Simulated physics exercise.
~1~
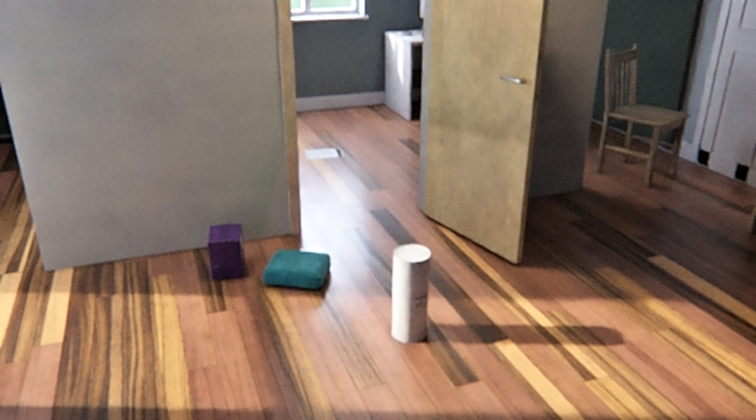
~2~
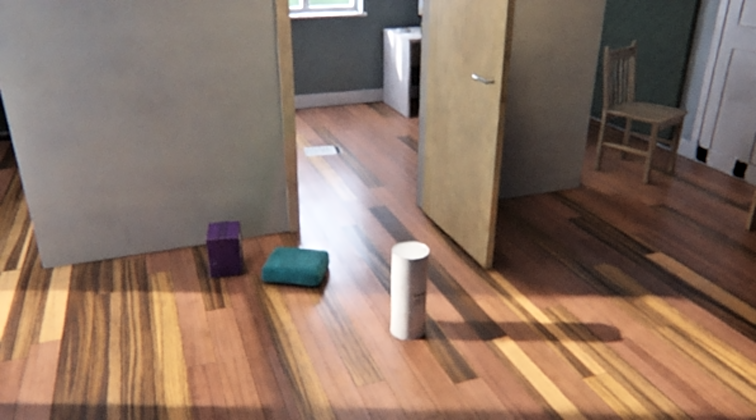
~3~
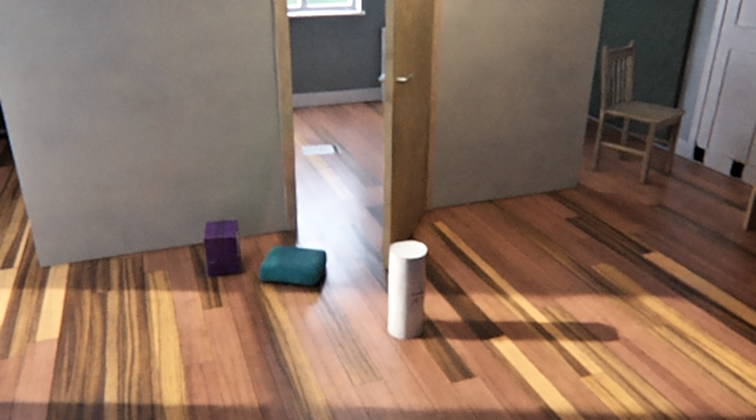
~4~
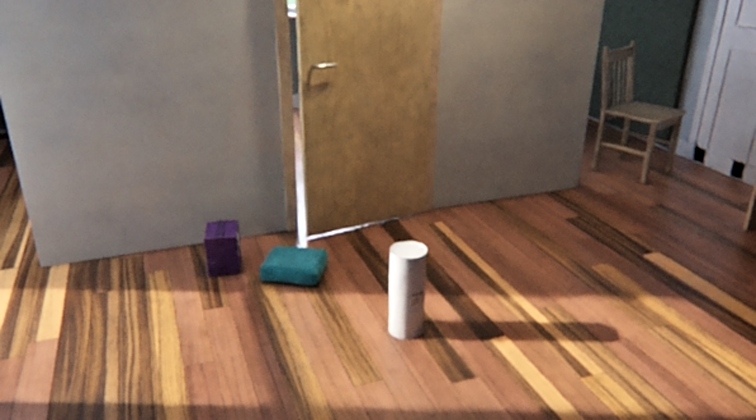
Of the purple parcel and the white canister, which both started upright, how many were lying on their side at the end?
None of them were lying on their side, as both the purple parcel and the white canister were still upright at the end.
